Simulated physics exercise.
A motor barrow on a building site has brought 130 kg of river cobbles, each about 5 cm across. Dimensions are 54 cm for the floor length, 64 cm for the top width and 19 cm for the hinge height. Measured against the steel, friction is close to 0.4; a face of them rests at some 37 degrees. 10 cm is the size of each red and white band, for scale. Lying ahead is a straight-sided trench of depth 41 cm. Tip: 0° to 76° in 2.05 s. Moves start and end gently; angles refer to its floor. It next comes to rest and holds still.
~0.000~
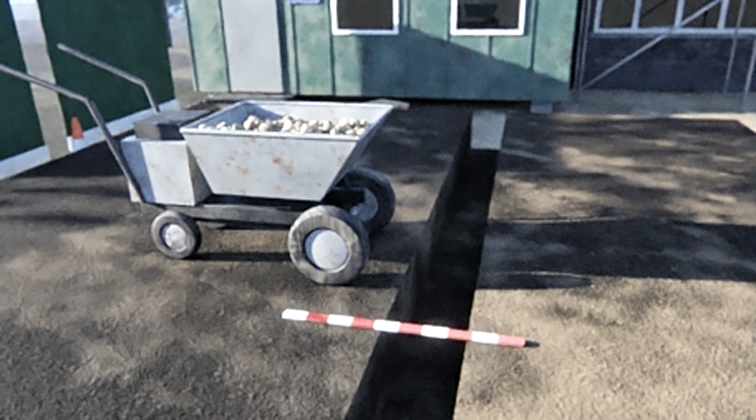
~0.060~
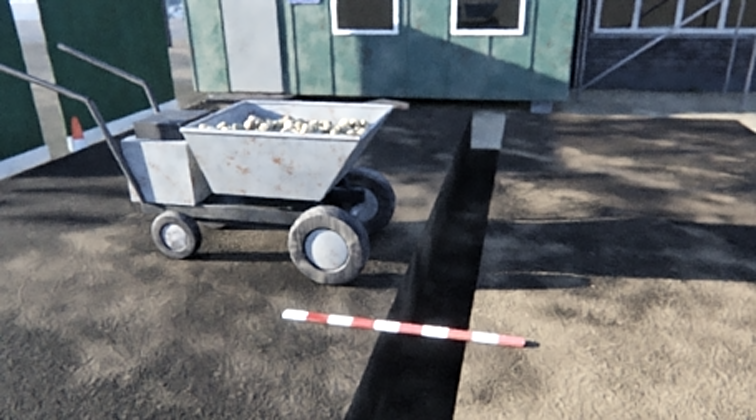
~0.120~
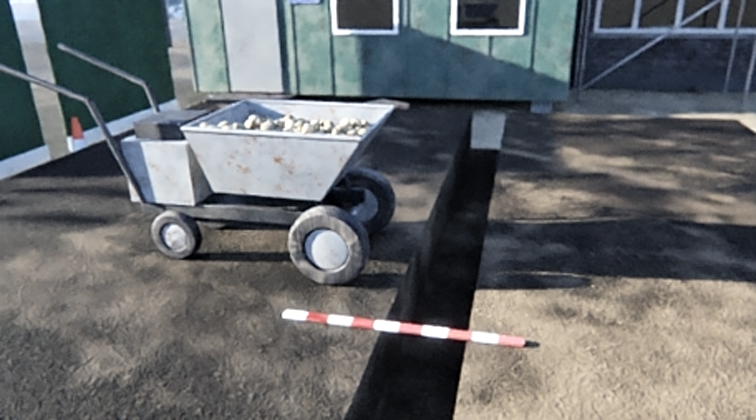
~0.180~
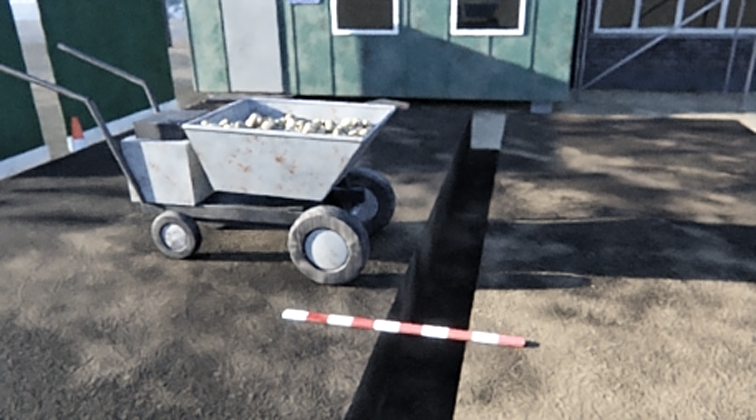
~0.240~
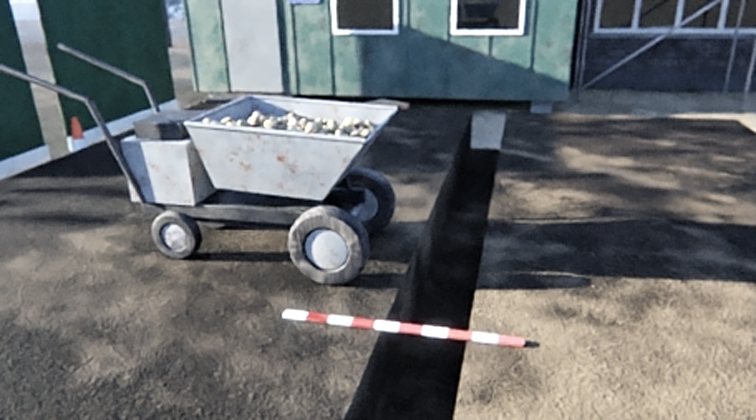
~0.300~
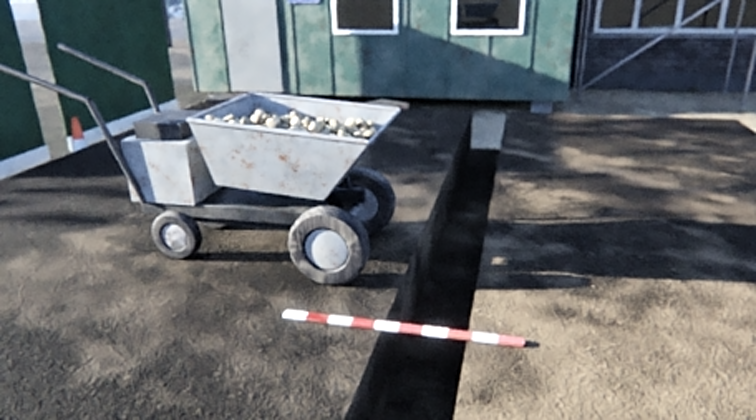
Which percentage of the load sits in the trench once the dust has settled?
Near 51 per cent.
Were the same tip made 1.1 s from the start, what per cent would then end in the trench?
That would give about 40 percent.
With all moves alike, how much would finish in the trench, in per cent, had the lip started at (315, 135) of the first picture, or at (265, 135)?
From the first spot near 95, from the second near 70 per cent.
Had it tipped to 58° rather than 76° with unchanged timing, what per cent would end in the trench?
Then about 25 per cent.
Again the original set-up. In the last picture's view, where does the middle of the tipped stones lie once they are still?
Their middle ends up near (473, 309).
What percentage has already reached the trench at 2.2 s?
About 20 per cent by then.
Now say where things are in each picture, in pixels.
In the first frame, lip at (359, 139), floor tilted 0°, highest stones at (292, 127).
In the second frame, lip at (360, 139), floor tilted 0°, highest stones at (293, 127); the stones move at 0.1 m/s on average.
In the third frame, lip at (361, 139), floor tilted 1°, highest stones at (282, 125); the stones move at 0.1 m/s on average.
In the fourth frame, the skip is at 2°, its lip at (363, 140); the top of the load is at (283, 124); the stones move at 0.2 m/s on average.
In the fifth frame, lip at (365, 141), floor tilted 3°, highest stones at (274, 121); the stones move at 0.2 m/s on average.
In the sixth frame, the skip is at 4°, its lip at (368, 143); the top of the load is at (276, 119); the stones move at 0.2 m/s on average.
After 1.5 s the floor is at 64°; 99 % in the skip, 1 % in the trench; the foremost stones are at (477, 229).
After 2.2 s the floor is at 76°; 39 % in the skip, 18 % in the trench, 43 % past the trench; the foremost stones are at (612, 283).
After 2.5 s the floor is at 76°; 17 % in the skip, 31 % in the trench, 52 % past the trench; the foremost stones are at (654, 271).
After 4.4 s the floor is at 76°; 0 % in the skip, 51 % in the trench, 49 % past the trench; the foremost stones are at (661, 259).
